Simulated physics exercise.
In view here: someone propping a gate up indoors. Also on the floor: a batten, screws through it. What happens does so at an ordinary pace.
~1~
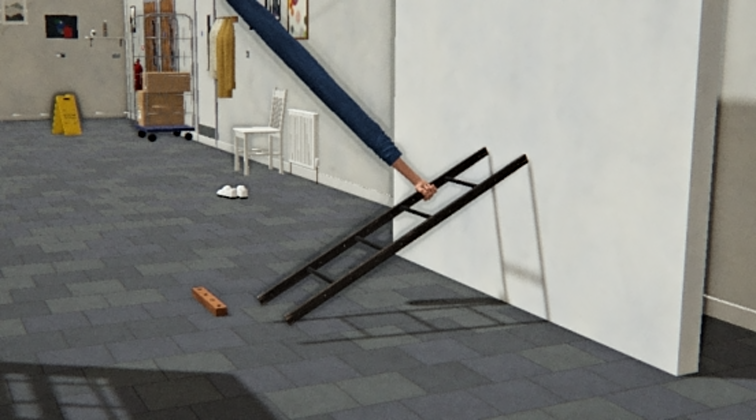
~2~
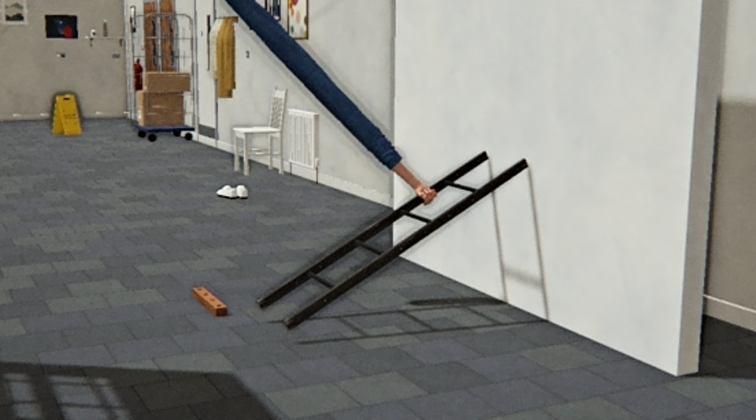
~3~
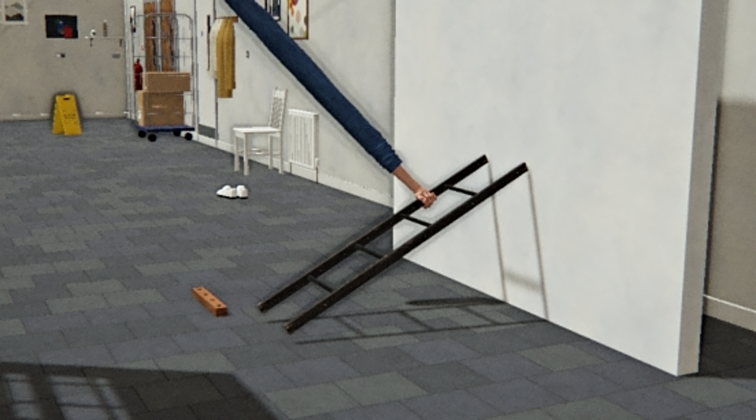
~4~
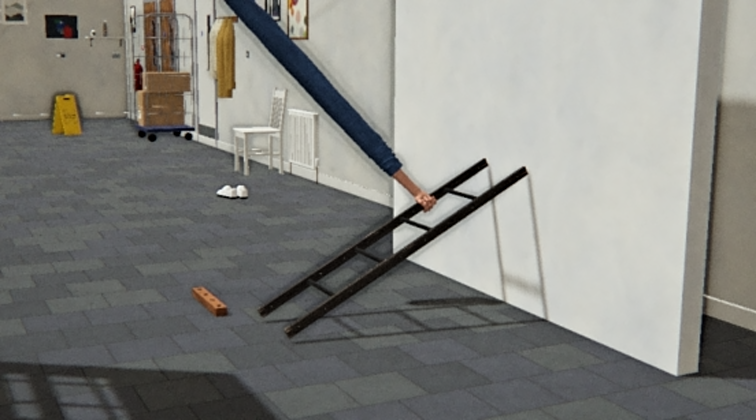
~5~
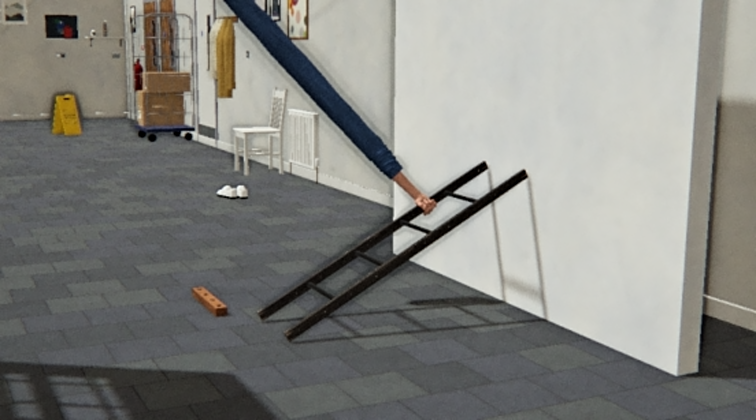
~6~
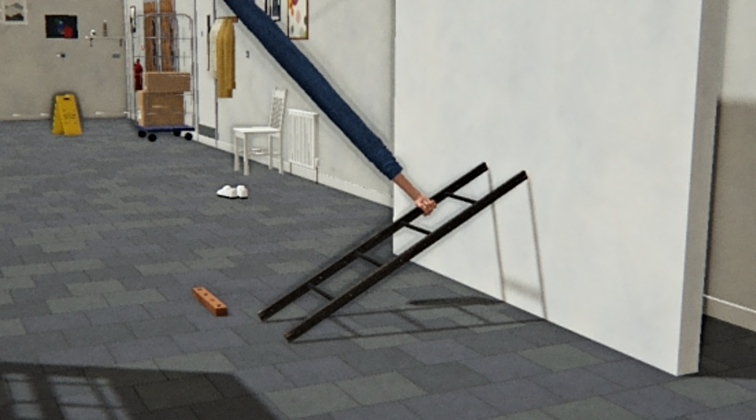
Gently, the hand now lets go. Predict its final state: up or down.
Slithers away.
Then, 0.28 s past the last view, black gate leaning 11° off how it started near (385, 270).
Finally, the black gate gives way at the feet, near (377, 313).
